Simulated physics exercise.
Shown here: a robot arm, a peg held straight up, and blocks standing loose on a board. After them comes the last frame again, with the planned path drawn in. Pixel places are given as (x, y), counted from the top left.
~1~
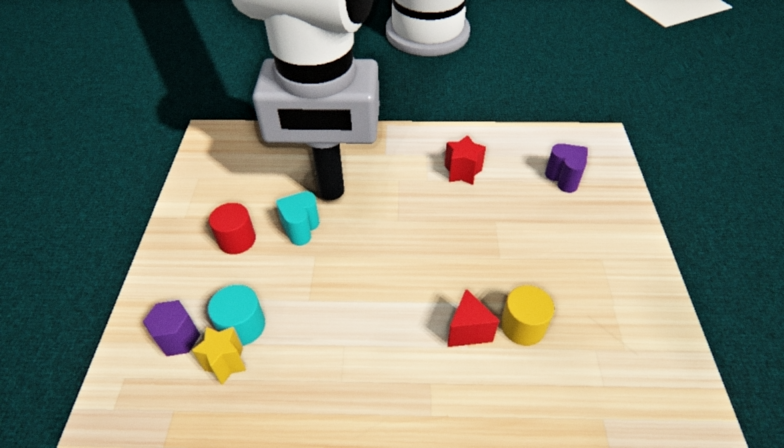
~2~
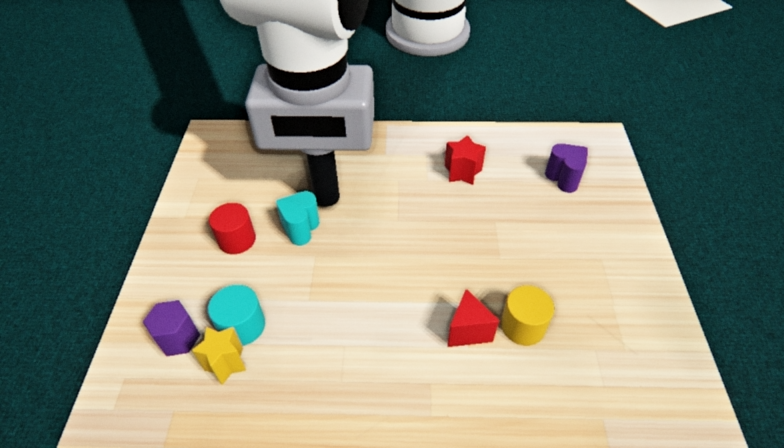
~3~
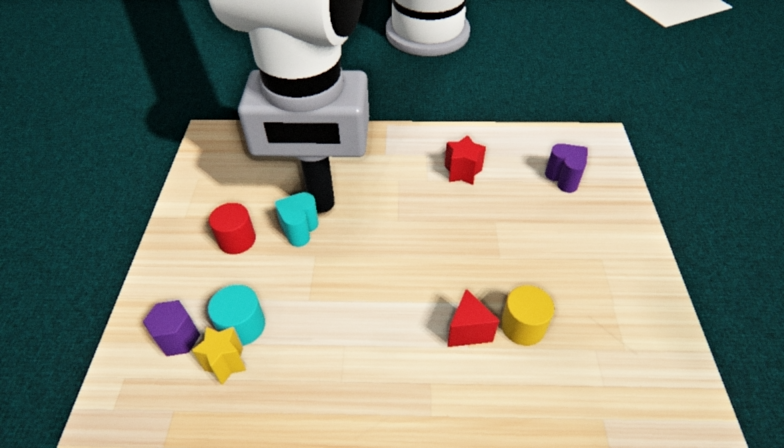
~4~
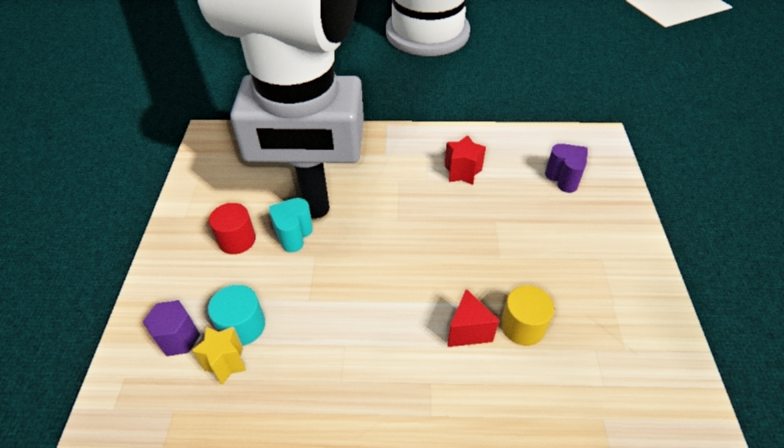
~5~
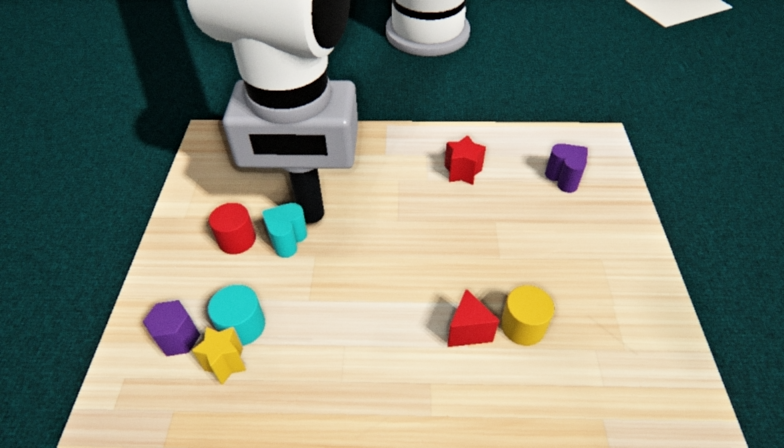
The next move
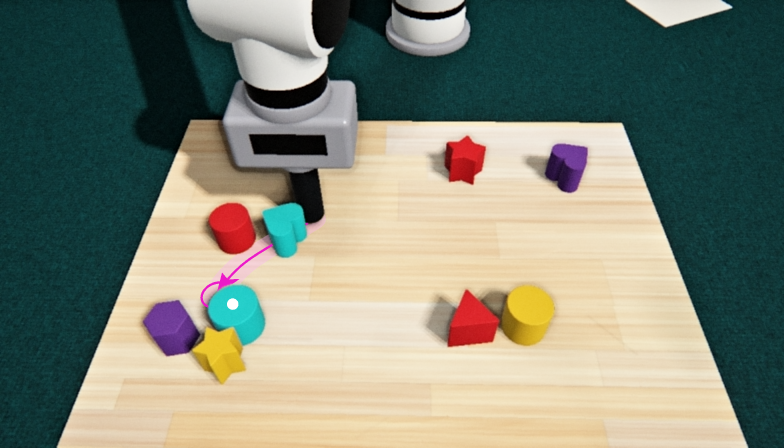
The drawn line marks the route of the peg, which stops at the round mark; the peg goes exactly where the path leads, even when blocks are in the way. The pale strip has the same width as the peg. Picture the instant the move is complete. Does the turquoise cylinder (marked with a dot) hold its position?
That would be a no.
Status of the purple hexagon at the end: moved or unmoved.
Put simply, it stays right there.
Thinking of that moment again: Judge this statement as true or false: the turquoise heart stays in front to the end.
The statement is correct.
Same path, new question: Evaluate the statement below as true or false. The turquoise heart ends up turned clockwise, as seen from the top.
That statement is not accurate.
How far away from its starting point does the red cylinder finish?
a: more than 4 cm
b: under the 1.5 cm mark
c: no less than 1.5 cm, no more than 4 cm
The answer is b.
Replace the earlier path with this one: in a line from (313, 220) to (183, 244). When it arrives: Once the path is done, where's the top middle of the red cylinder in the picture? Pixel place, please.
My best guess is (158, 248).
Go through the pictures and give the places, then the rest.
Peg tip at (332, 191); block tops, purple hexagon at (165, 317); yellow star-shaped block at (216, 344); red cylinder at (228, 216); turquoise cylinder at (233, 304); turquoise heart at (296, 206), in the first picture.
Peg at (327, 198); blocks unchanged, in the second picture.
Peg at (322, 204); turquoise heart at (295, 207), in the third picture.
Peg at (317, 209); turquoise heart at (288, 212), in the fourth picture.
Peg at (311, 214); purple hexagon at (165, 317); yellow star-shaped block at (216, 344); red cylinder at (228, 216); turquoise cylinder at (233, 304); turquoise heart at (282, 217), in the fifth picture.
Path on the board, from (313, 220) via (262, 251), ending at (217, 295); the dot is on the turquoise cylinder.
The first path, step by step. One third of the way, peg at (277, 235); turquoise heart at (249, 243), turned 15° anticlockwise.
Two thirds of the way, peg at (241, 258); red cylinder at (223, 216); turquoise cylinder at (233, 308); turquoise heart at (222, 272), turned 55° anticlockwise.
At the end, peg at (214, 289); purple hexagon in place; yellow star-shaped block at (215, 353), turned 15° clockwise; red cylinder at (223, 216); turquoise cylinder at (235, 317); turquoise heart at (201, 299), turned 120° anticlockwise.
